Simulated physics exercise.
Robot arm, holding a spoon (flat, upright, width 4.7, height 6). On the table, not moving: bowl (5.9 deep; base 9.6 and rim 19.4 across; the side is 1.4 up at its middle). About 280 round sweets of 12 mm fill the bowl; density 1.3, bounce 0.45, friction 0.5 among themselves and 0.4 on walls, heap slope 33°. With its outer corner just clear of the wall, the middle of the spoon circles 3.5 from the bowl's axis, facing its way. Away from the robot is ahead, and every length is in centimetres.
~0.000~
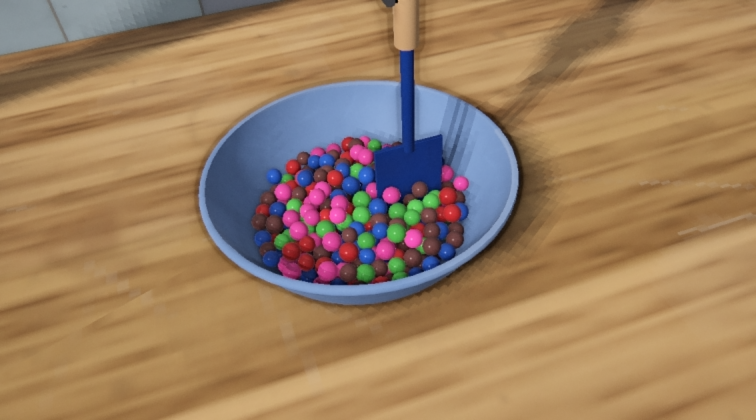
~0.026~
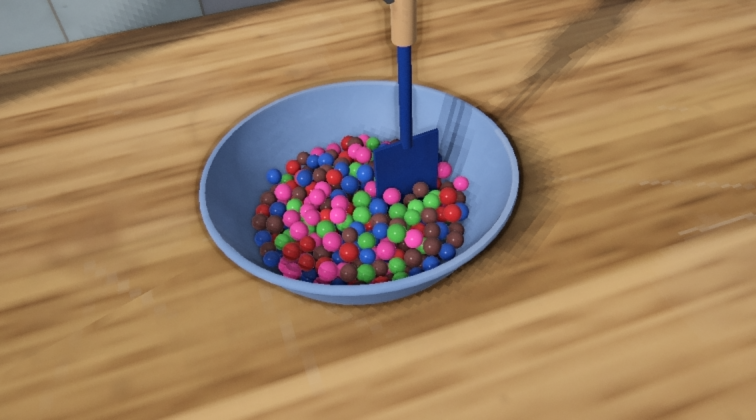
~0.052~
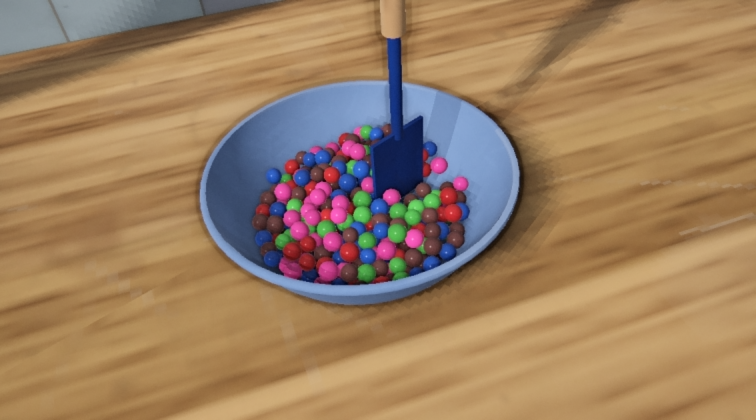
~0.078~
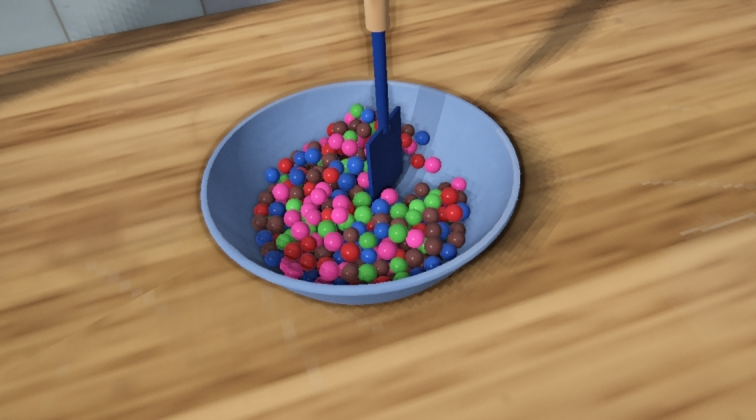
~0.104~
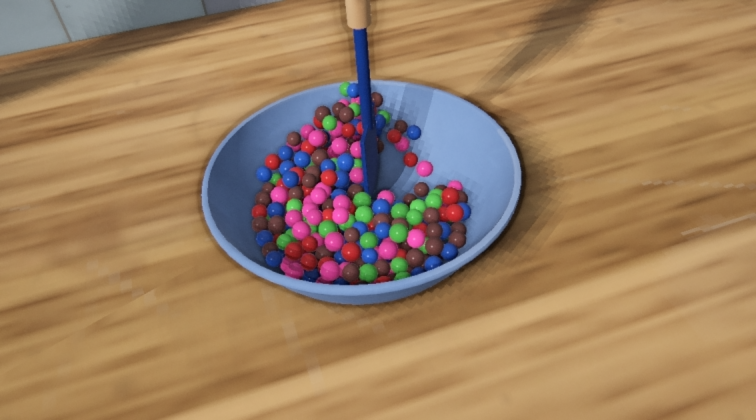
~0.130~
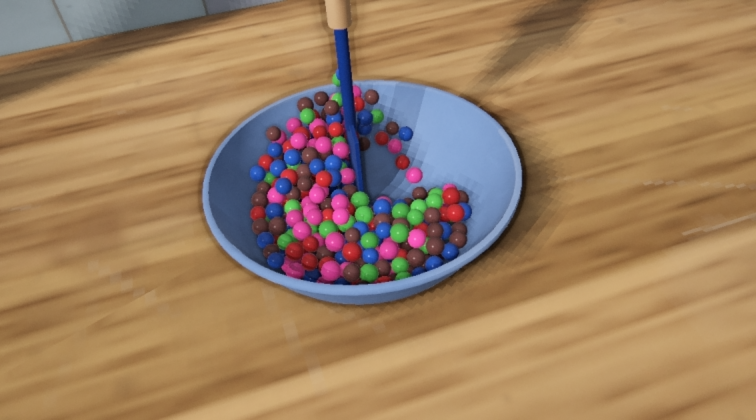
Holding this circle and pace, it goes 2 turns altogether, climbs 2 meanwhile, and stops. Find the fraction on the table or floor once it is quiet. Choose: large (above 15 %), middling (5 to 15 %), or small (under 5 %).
Middling.
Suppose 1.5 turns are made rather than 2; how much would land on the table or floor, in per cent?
It would be around 10 percent.
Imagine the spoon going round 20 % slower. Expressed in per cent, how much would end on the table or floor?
Estimated share: Near 5 %.
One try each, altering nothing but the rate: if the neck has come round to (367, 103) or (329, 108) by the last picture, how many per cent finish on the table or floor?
About 0 and 20 per cent.
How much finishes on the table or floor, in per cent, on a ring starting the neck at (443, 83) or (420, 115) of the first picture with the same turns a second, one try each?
Near 10 and 25 in a hundred, one try each.
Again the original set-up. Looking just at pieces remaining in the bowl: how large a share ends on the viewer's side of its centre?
Near 50 per cent of what stays in the bowl.
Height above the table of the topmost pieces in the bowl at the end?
It reaches some 5.5 cm above the table.
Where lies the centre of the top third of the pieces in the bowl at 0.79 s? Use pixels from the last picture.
I'd say about (361, 231).
After 0.46 s, 332° round, highest piece 8 above the table; 266 in the bowl, 10 on the table or floor, 8 in flight or on the tool.
After 0.79 s, 220° round, highest piece 6 above the table; 263 in the bowl, 21 on the table or floor.
After 1.15 s, 0° round, highest piece 5 above the table; 263 in the bowl, 21 on the table or floor.
After 1.85 s, 0° round, highest piece 5 above the table; 263 in the bowl, 21 on the table or floor.
In the end, 263 in the bowl, 21 on the table or floor. That is 7 % on the table or floor.
